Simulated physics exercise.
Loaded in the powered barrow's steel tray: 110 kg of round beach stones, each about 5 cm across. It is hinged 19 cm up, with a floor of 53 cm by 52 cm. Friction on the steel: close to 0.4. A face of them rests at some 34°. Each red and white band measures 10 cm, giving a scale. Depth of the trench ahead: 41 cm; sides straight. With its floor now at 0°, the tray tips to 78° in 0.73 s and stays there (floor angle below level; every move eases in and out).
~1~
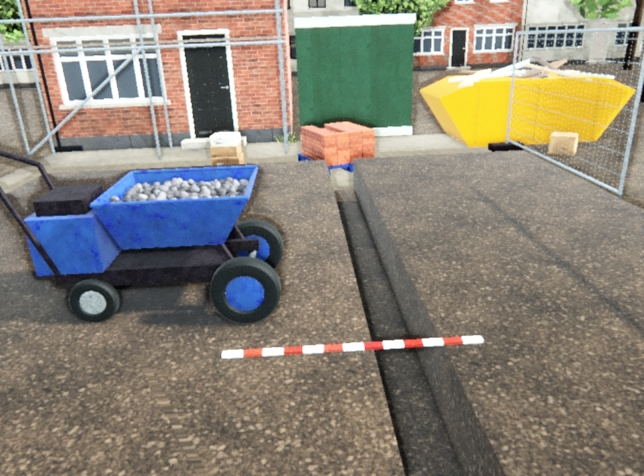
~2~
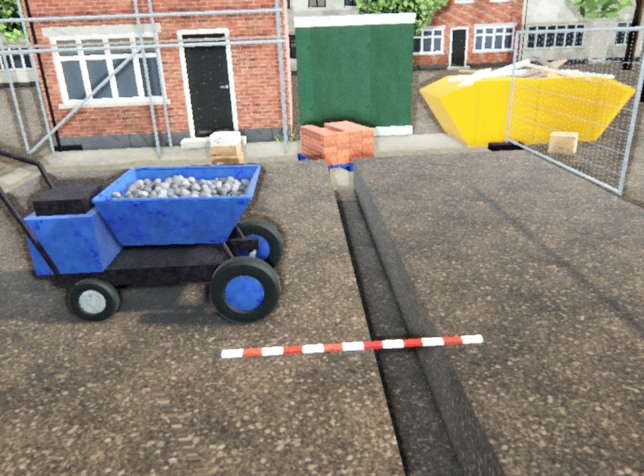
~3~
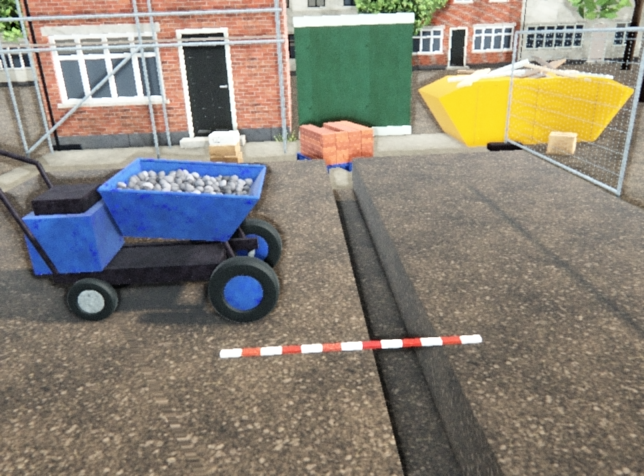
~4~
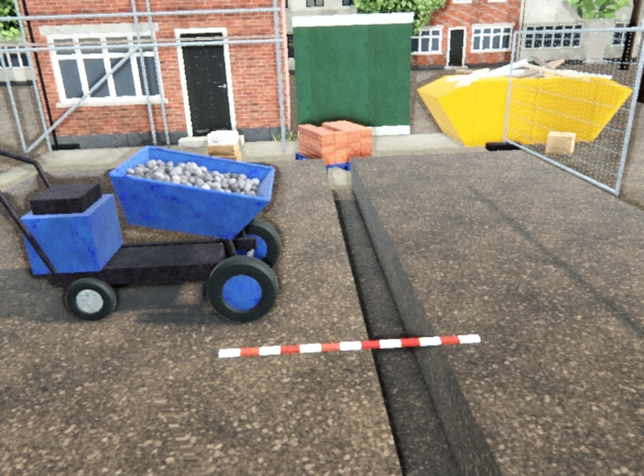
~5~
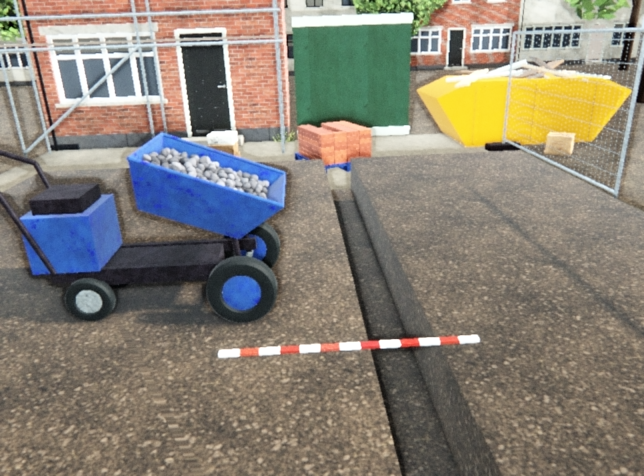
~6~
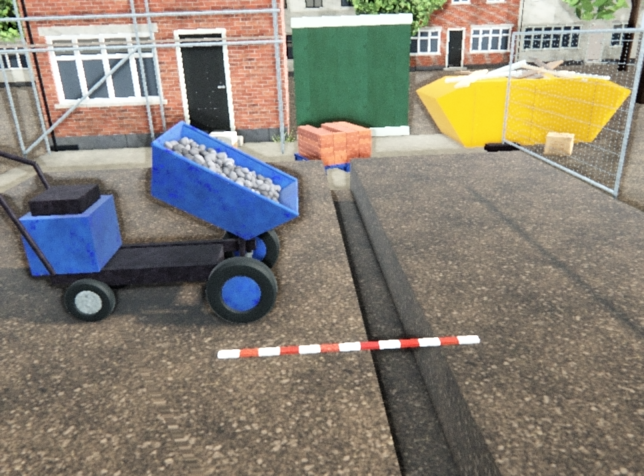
A blue powered barrow loaded with grey stones stood left of a narrow trench, and its tray slowly tilted forward to the right, the back end rising steeply while the wheels stayed put.
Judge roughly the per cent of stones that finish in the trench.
An estimated 95 per cent finish in the trench.
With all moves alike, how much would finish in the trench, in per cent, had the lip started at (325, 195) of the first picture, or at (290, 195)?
About 10 and 45 per cent.
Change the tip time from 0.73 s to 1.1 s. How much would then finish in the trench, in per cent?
Estimate: About 100 %.
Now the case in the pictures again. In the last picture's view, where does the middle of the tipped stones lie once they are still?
Look at roughly (386, 336).
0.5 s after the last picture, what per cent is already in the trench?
I'd put it near 55 per cent.
Then, 0.2 s after the last picture the floor is at 66°, 100 % in the tray; the foremost stones are at (331, 232).
Then, 0.5 s after the last picture the floor is at 78°, 42 % in the tray, 4 % short of the trench, 54 % in the trench; the foremost stones are at (412, 288).
Then, 0.9 s after the last picture the floor is at 78°, 5 % in the tray, 3 % short of the trench, 87 % in the trench, 5 % past the trench; the foremost stones are at (504, 287).
Then, 2.8 s after the last picture the floor is at 78°, 0 % in the tray, 95 % in the trench, 5 % past the trench; the foremost stones are at (572, 274).
